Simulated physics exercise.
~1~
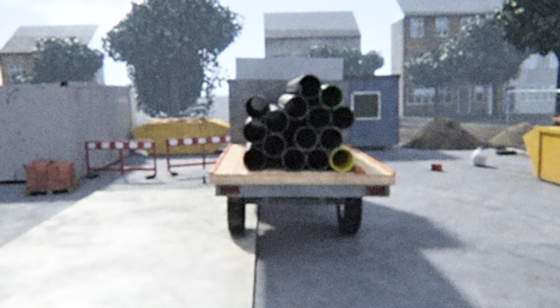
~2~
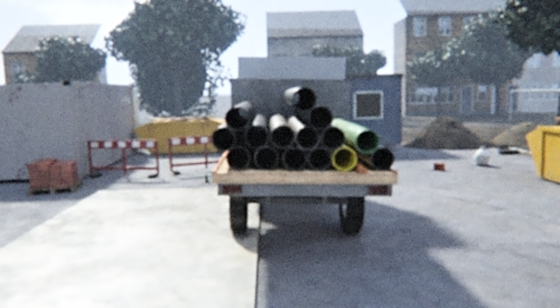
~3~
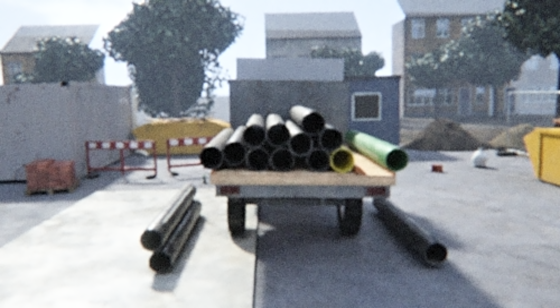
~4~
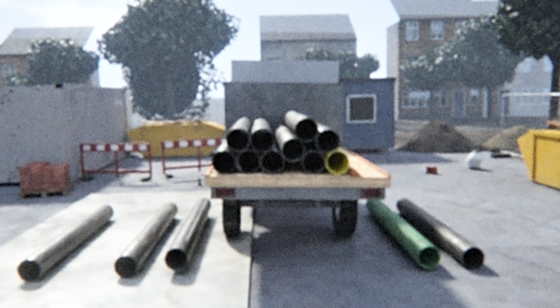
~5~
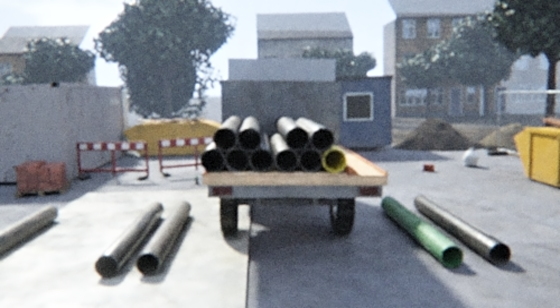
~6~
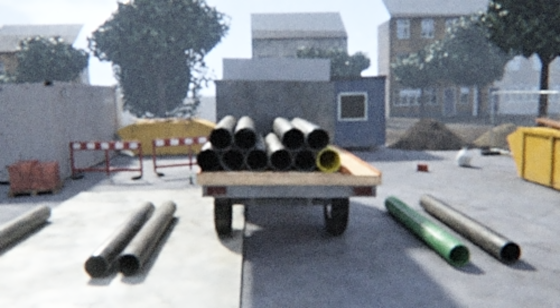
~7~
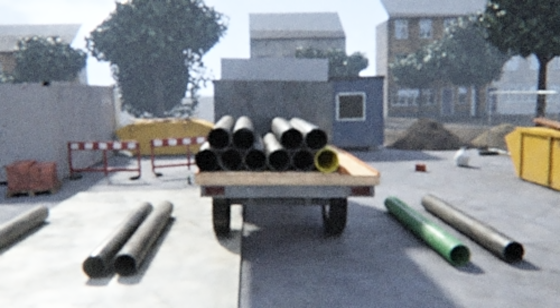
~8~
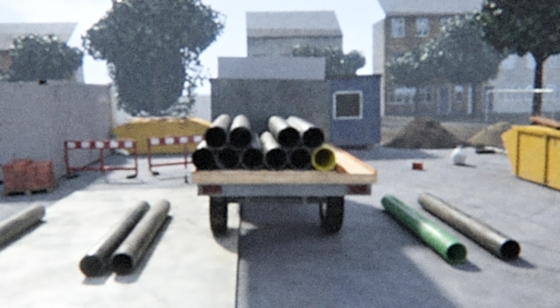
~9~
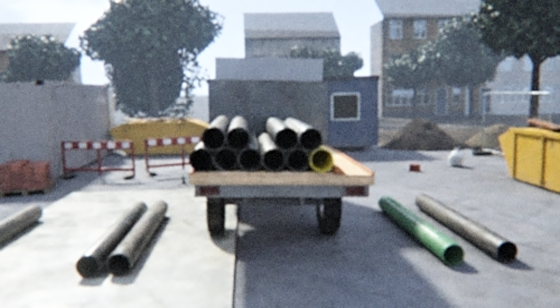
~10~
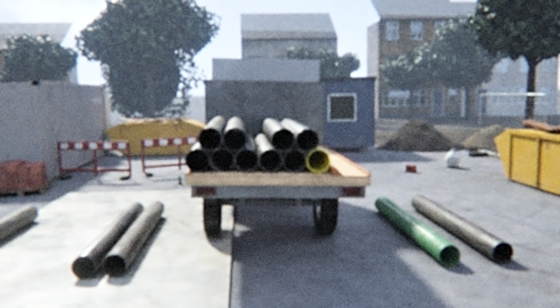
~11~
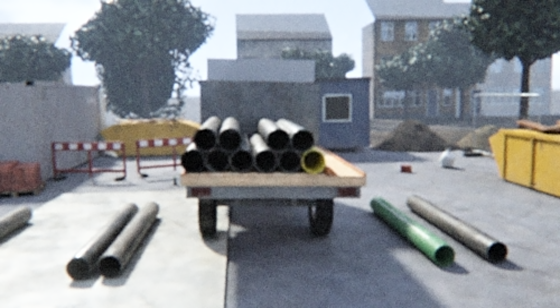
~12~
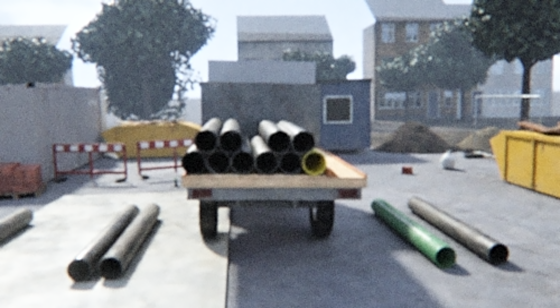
A stack of dark pipes on a parked flatbed trailer slumped and spread across the deck, and several rolled off both sides, including a green one on the right, before all came to rest with the yellow pipe still aboard.
